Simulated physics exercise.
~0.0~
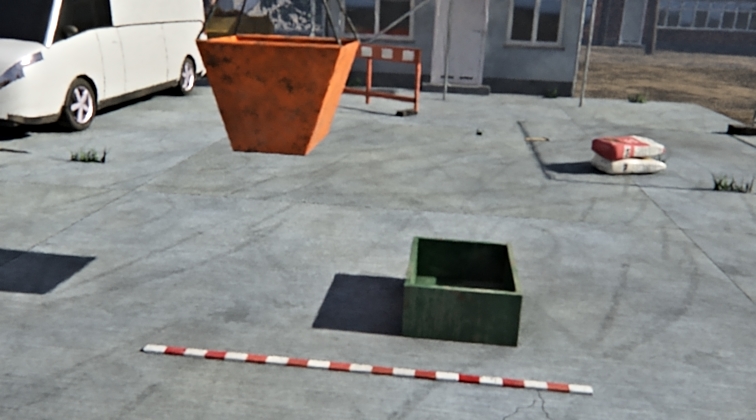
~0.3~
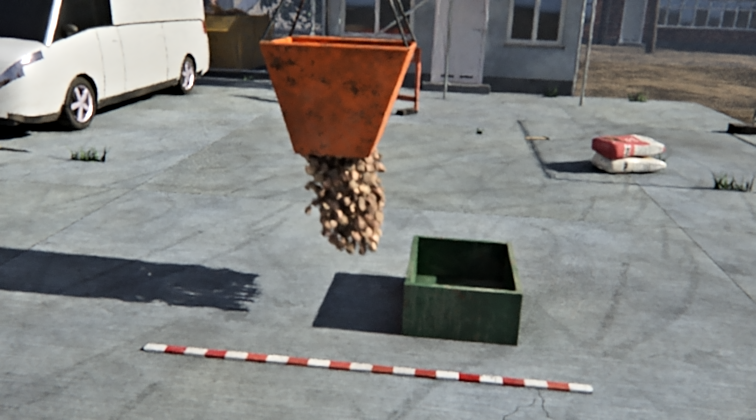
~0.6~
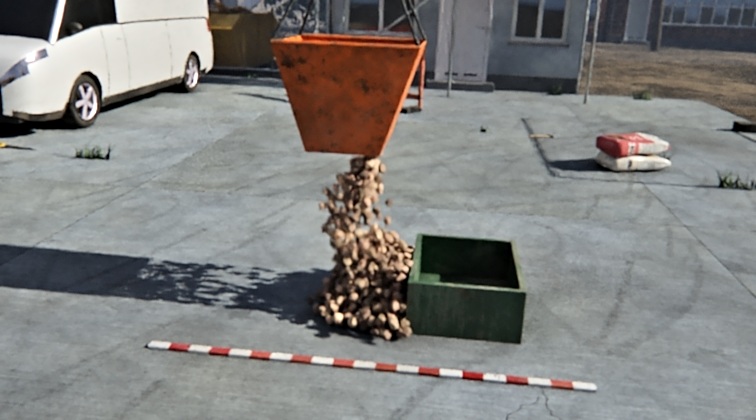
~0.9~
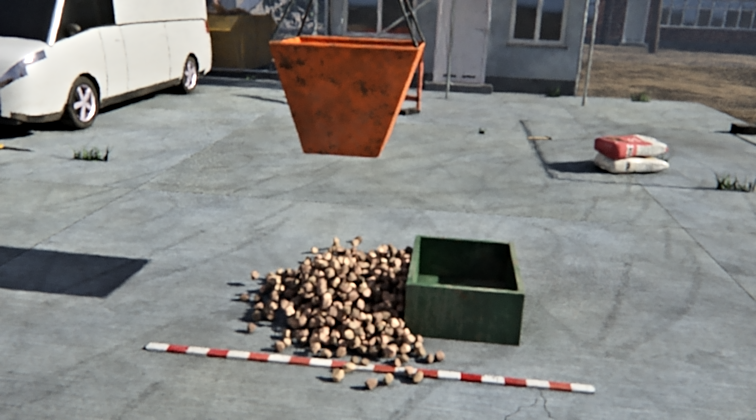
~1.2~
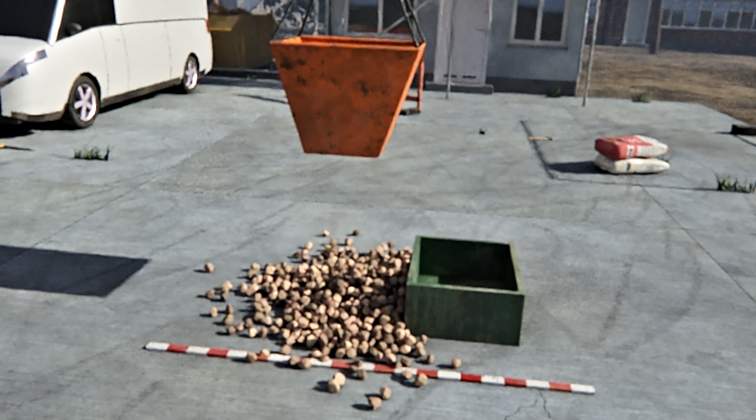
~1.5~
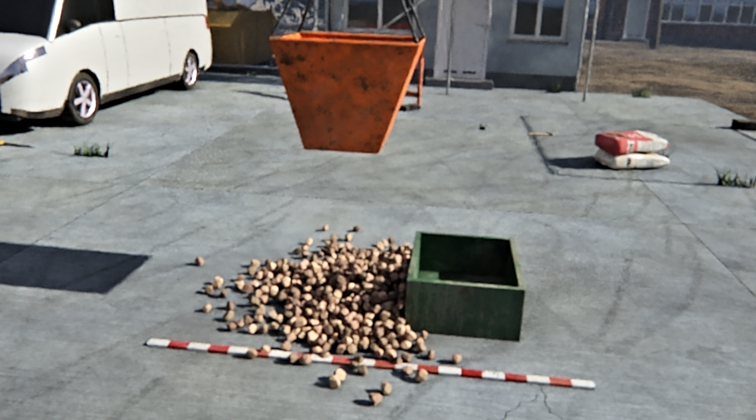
On a concrete yard with a white van parked at the back left, an orange skip hangs above the ground, and a green bin sits near a red and white striped pole. The skip moves right, and brownish stones pour from its bottom before it is over the bin. They drop in a thick stream and pile up against the bin's left side. The emptied skip hangs nearly still while the heap slumps and spreads, some stones rolling over the pole. At the end the stones lie scattered left of and in front of the bin, which looks empty.
